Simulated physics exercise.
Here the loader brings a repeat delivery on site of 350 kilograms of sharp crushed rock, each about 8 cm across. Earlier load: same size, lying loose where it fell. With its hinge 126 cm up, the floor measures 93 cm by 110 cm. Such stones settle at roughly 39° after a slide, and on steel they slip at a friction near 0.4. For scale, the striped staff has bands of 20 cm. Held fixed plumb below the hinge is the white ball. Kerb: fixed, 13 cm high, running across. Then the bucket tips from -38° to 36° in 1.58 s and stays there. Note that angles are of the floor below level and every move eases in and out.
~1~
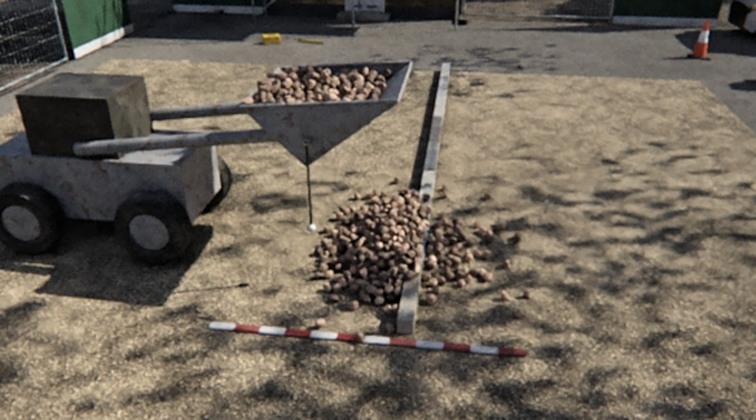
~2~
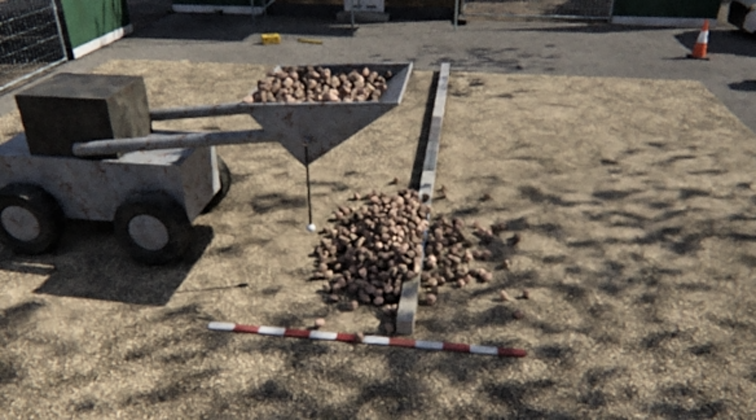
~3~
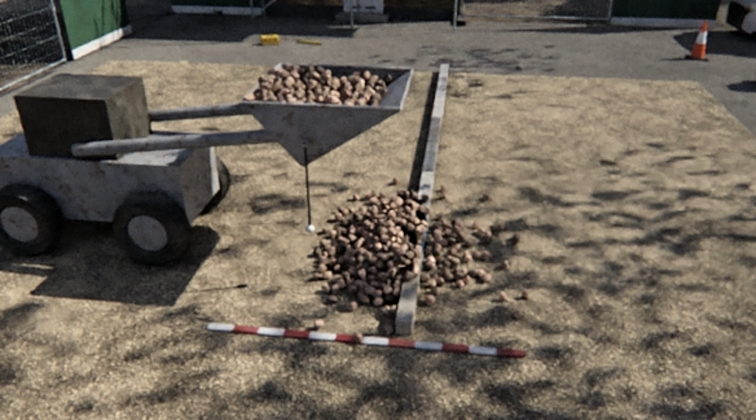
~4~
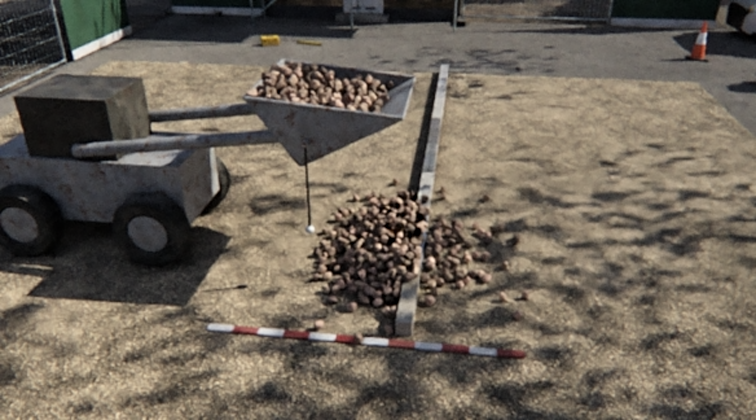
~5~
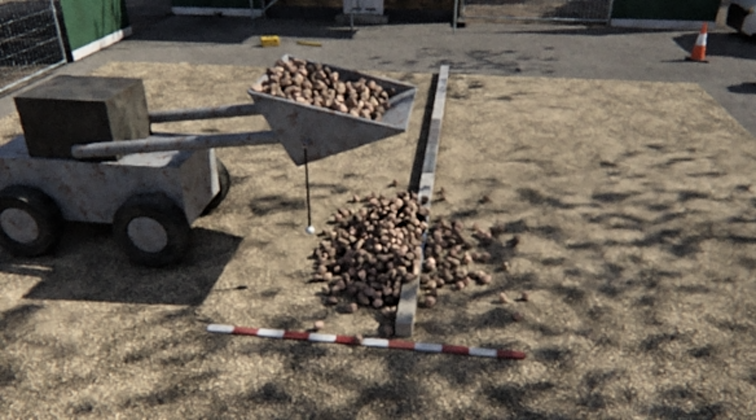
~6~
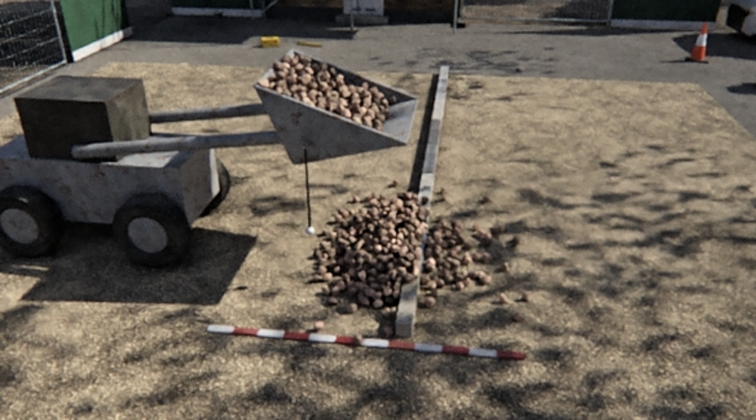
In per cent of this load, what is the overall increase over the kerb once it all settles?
80 out of 100, about.
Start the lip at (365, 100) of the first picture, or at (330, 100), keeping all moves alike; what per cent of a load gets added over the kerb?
First place about 30 %, second about 5 %.
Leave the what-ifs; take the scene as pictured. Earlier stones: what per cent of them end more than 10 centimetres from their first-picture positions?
The answer is about 5 per cent.
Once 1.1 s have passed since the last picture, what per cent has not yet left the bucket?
Roughly 65 parts in a hundred of the load.
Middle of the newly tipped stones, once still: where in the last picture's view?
I'd put their centre close to (448, 242).
Then, 0.6 s after the last picture the floor is at 24°; in per cent of one load, 100 in the bucket, 88 on this side of the kerb, 12 over the kerb; the foremost stones are at (510, 262).
Then, 1.1 s after the last picture the floor is at 36°; in per cent of one load, 64 in the bucket, 120 on this side of the kerb, 16 over the kerb; the foremost stones are at (510, 262).
Then, 1.4 s after the last picture the floor is at 36°; in per cent of one load, 20 in the bucket, 125 on this side of the kerb, 55 over the kerb; the foremost stones are at (512, 258).
Then, 4.1 s after the last picture the floor is at 36°; in per cent of one load, 0 in the bucket, 109 on this side of the kerb, 91 over the kerb; the foremost stones are at (558, 245). Net gain over the kerb, 80.
